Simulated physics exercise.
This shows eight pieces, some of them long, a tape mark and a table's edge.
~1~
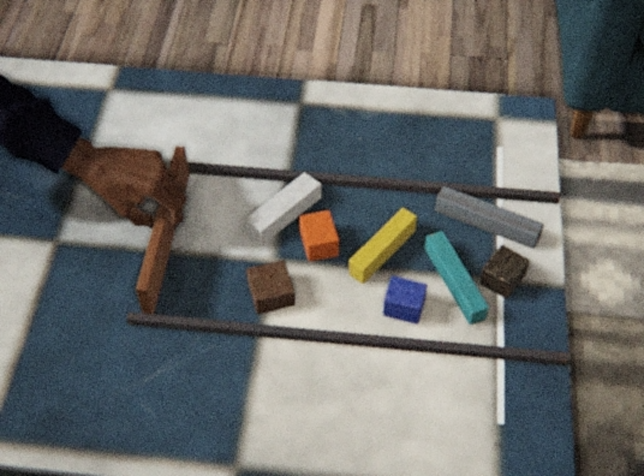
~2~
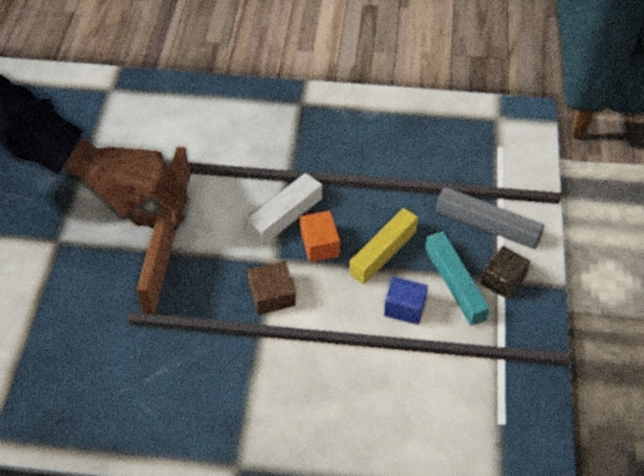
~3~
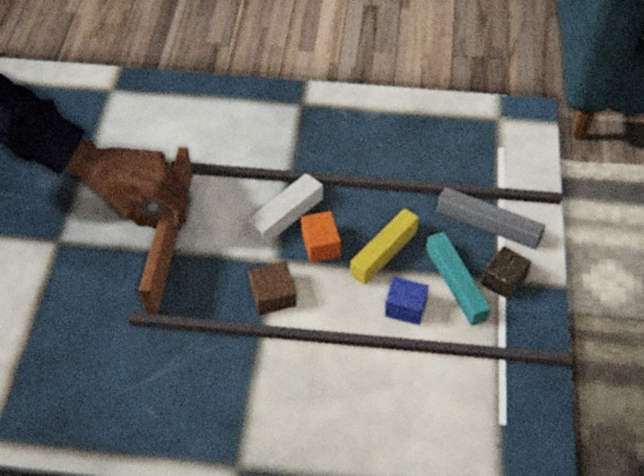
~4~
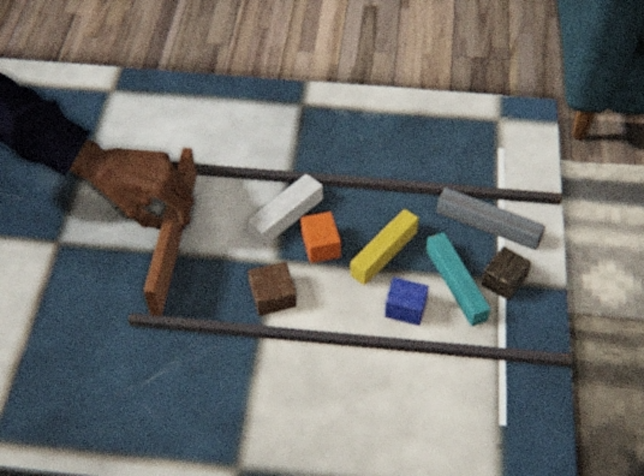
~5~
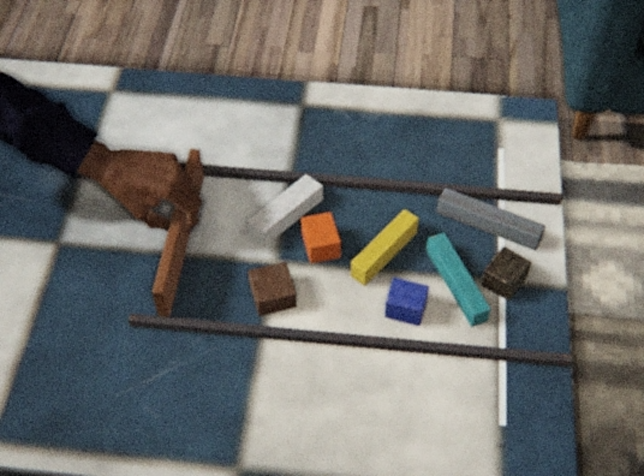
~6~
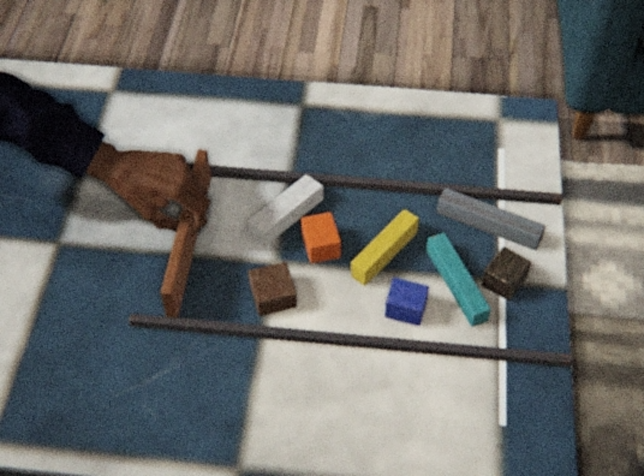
A hand in a dark sleeve held a wooden board upright on a checkered surface, then slid it slightly right toward eight scattered coloured blocks and bars, which stayed still between two dark rails.
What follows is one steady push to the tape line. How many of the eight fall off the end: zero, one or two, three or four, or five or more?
The number that fall off is three or four.
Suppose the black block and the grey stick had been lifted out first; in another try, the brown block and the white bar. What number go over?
First 2, then 1.
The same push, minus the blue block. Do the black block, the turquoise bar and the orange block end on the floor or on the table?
The black block falls; the turquoise bar goes over; the orange block does not fall.
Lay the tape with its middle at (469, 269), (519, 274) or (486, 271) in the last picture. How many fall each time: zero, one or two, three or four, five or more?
The falls would be 1 or 2; 5 or more; either one or two.
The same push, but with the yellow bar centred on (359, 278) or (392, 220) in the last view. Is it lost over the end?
Place by place, it holds on; does not fall.
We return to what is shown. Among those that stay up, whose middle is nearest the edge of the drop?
The blue block ends nearest.
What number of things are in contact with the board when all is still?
2 of them.
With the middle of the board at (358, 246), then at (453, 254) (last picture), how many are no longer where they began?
6 and 8.
Early on, none off yet; black block at rest near (506, 273); grey stick at rest near (490, 219); turquoise bar at rest near (458, 279).
A while later, none off yet; black block at rest near (506, 273); grey stick at rest near (490, 219); turquoise bar travelled a little near (473, 281).
Further along, none off yet; black block travelled about its own width near (565, 276); grey stick travelled a little near (533, 220); turquoise bar travelled about its own width near (538, 288).
Finally, the number that fall off is three or four; lost, yellow bar, turquoise bar, grey stick and black block.
